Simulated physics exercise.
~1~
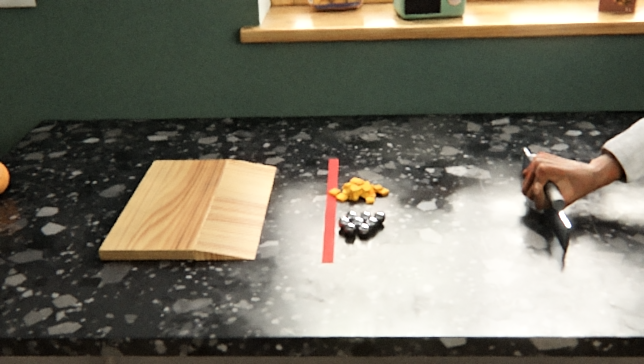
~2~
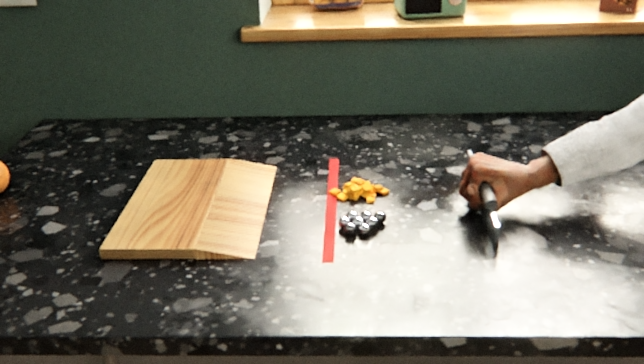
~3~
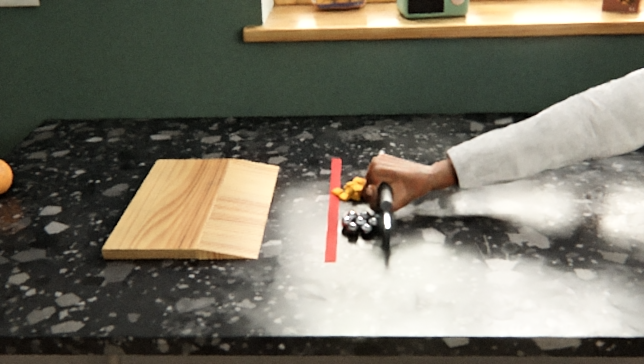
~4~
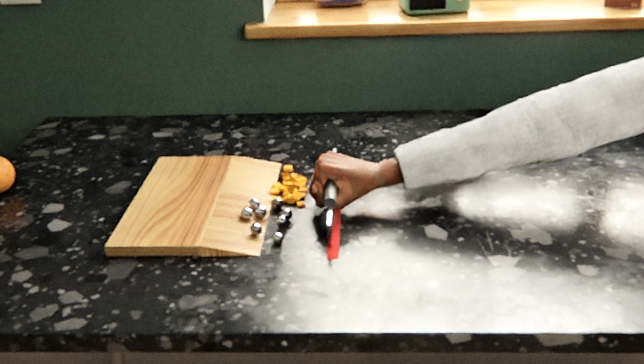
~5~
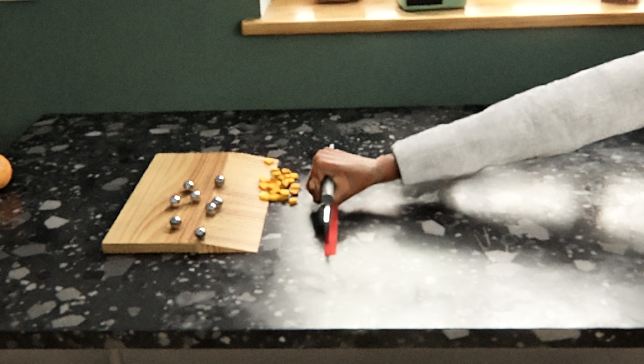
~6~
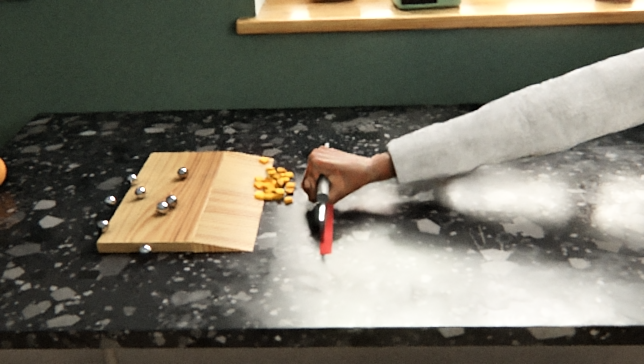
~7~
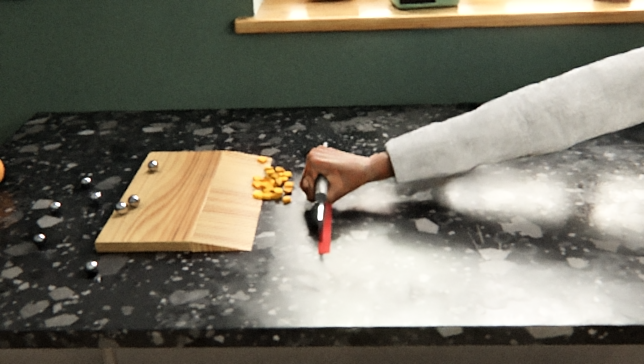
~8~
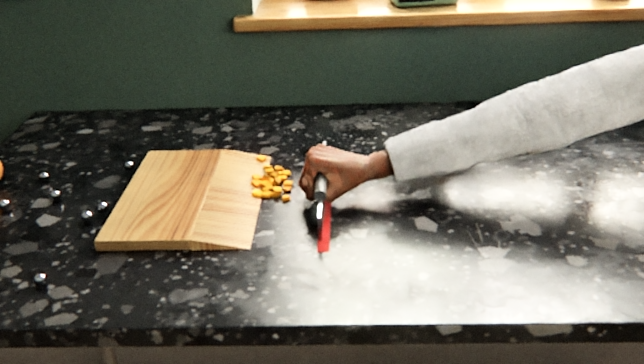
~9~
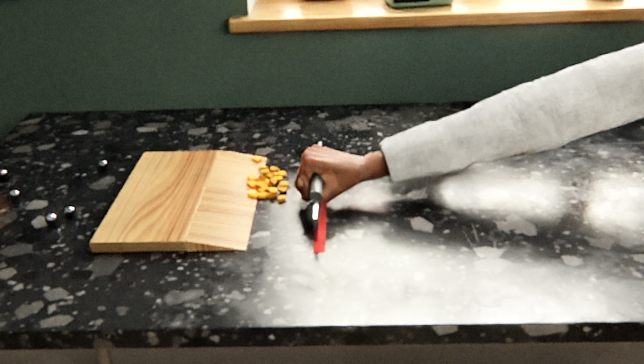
A hand holding a dark scraper swept left across a speckled counter, pushed small silver balls and yellow bits toward a wooden ramp, and stopped at the red tape; the balls rolled up and over onto the counter beyond, while the yellow bits stayed mostly at its foot.
